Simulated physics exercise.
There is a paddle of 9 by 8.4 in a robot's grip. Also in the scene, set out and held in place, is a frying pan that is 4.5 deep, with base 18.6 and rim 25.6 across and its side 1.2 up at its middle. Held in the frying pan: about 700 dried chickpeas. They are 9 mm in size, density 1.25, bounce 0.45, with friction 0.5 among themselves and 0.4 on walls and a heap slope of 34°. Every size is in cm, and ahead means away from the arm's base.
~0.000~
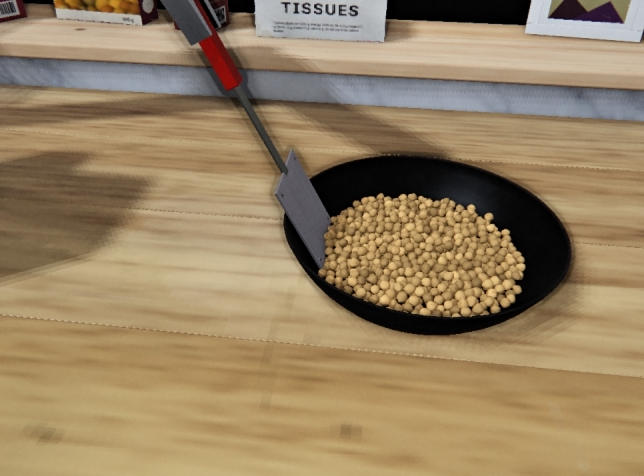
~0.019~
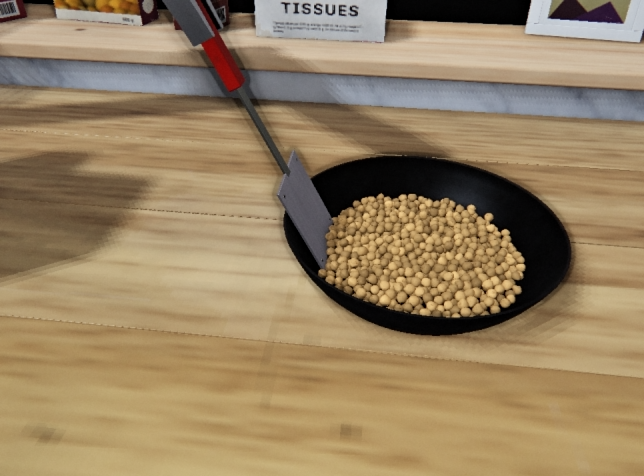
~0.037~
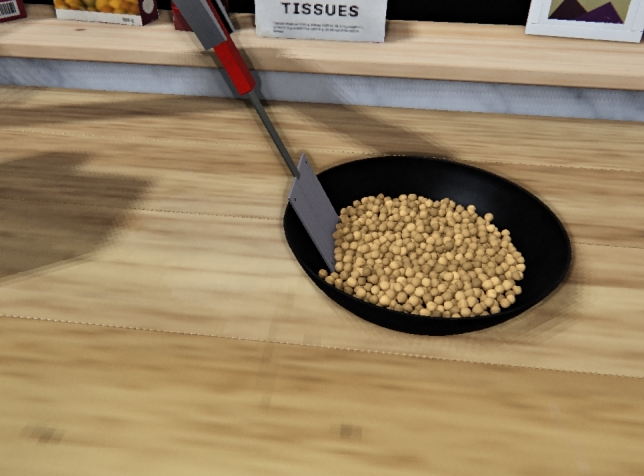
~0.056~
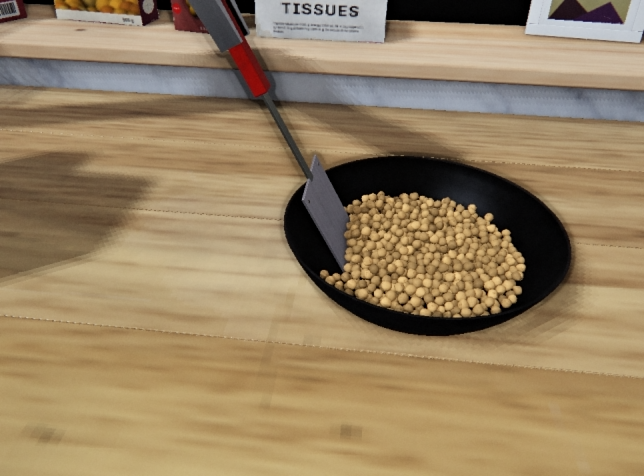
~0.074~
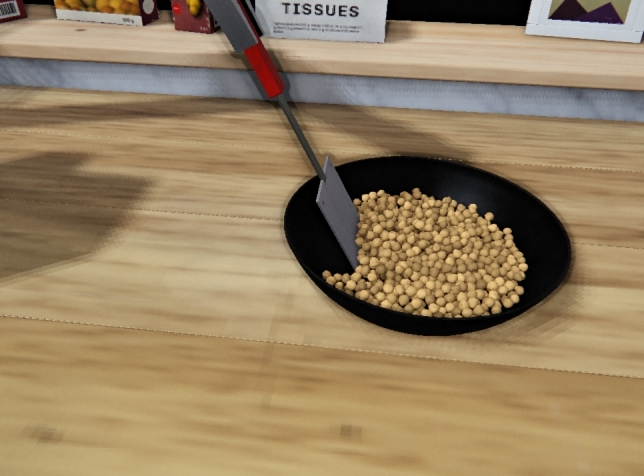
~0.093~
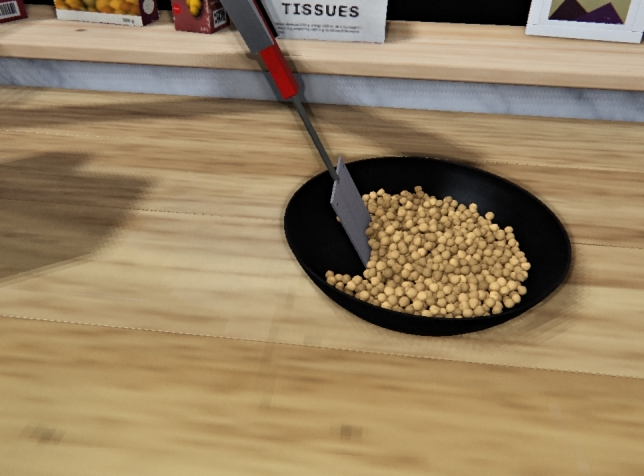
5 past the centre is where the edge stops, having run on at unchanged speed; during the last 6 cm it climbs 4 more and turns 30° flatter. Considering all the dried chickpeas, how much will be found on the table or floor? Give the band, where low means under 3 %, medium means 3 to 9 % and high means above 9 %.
Band: Low.
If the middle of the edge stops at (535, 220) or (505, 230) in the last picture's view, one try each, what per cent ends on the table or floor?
Try 1: Approx. 15 %; try 2: Approx. 0 %.
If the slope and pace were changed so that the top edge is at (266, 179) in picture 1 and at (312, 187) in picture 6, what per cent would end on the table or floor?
Near 0 in a hundred.
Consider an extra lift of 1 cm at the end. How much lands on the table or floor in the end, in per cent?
Close to 0 in a hundred.
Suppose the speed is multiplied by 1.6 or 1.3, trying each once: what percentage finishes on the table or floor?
5 and 0 %.
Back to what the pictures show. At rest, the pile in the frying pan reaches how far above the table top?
Some 4.5 cm above the table.
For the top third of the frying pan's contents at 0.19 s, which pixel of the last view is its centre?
It is centred close to (464, 243).
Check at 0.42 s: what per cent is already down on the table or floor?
Estimate: About 0 percent.
By 0.14 s, sloping 62°, highest piece 4 above the table; 704 in the frying pan.
By 0.19 s, sloping 47°, highest piece 5 above the table; 704 in the frying pan.
By 0.42 s, sloping 33°, highest piece 5 above the table; 704 in the frying pan.
By 1.47 s, sloping 33°, highest piece 4 above the table; 704 in the frying pan.
Final count, 704 in the frying pan. That is 0 % on the table or floor.
